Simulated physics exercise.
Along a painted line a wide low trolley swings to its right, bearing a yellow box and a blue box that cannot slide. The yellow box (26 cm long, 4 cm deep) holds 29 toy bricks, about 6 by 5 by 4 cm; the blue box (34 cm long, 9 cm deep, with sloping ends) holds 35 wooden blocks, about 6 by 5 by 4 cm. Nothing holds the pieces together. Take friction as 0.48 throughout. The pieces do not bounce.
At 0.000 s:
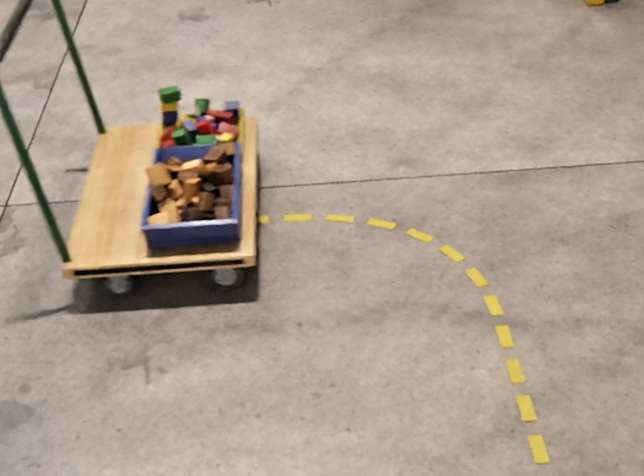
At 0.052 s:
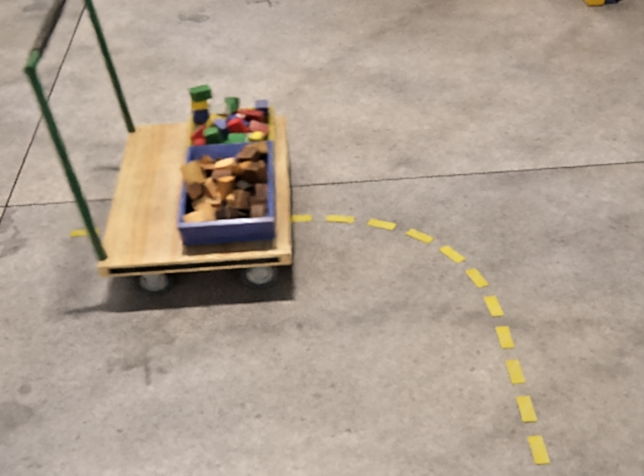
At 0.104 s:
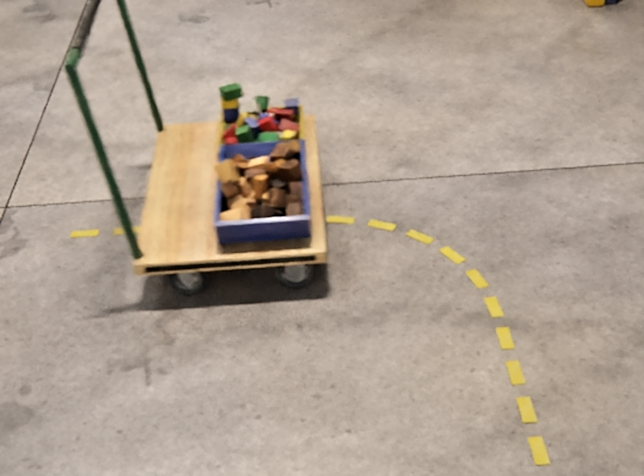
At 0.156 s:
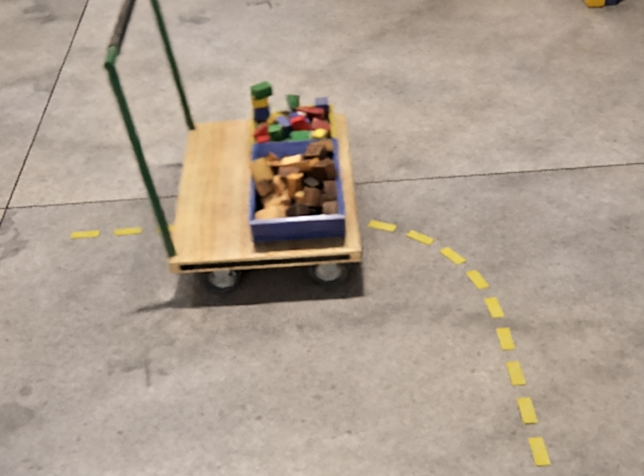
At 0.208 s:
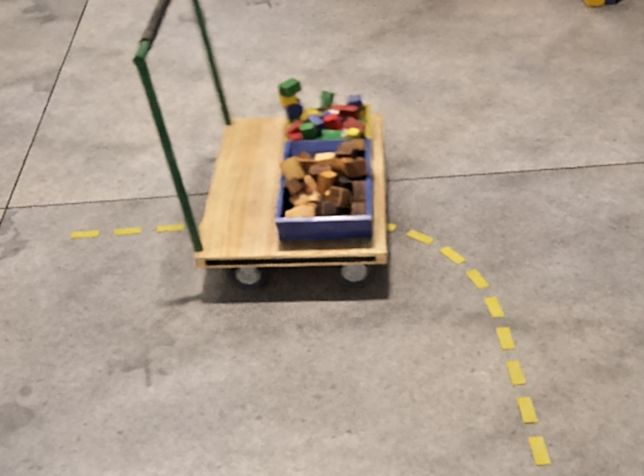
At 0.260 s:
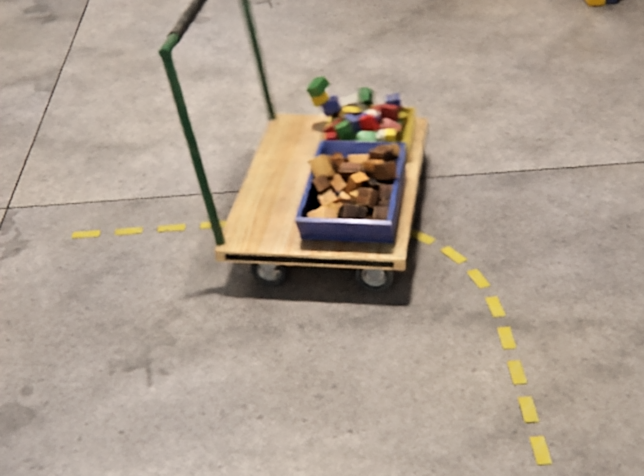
On a grey concrete floor, a flat wooden trolley carrying toy bricks and a blue box of wooden blocks rolls rightward along a dashed yellow line, then starts turning toward the viewer as a couple of bricks leave the colourful pile.
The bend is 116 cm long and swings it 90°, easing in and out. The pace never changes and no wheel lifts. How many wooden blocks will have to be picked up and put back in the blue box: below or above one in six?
The blue box loses under a sixth of its wooden blocks.
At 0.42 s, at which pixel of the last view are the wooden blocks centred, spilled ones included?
Near (426, 208).
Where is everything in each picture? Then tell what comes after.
In the first frame (we follow the rim corner now nearest the camera), blue box at (143, 225); yellow box (its farthest corner) at (240, 109); turned 0°, 0 cm rolled; nothing out yet.
Blue box at (180, 223); yellow box at (269, 107); turned 0°, 10 cm rolled, in the second frame.
Blue box at (216, 222); yellow box at (299, 106); turned 0°, 20 cm rolled, in the third frame.
Blue box at (251, 220); yellow box at (330, 105); turned 1°, 31 cm rolled, in the fourth frame.
Blue box at (277, 218); yellow box at (367, 105); turned 5°, 41 cm rolled, in the fifth frame.
Blue box at (298, 217); yellow box at (411, 108); turned 12°, 51 cm rolled; 2 out, the lowest brick at (319, 97), in the sixth frame.
After 0.42 s, 7 of 29 out of the yellow box and 0 of 35 out of the blue box.
After 0.54 s, 10 of 29 out of the yellow box and 0 of 35 out of the blue box.
After 0.72 s, 11 of 29 out of the yellow box and 0 of 35 out of the blue box.
When it is over (at 1.17 s), 11 of 29 out of the yellow box and 0 of 35 out of the blue box. Asked share, 0 of 35, 0 per cent.
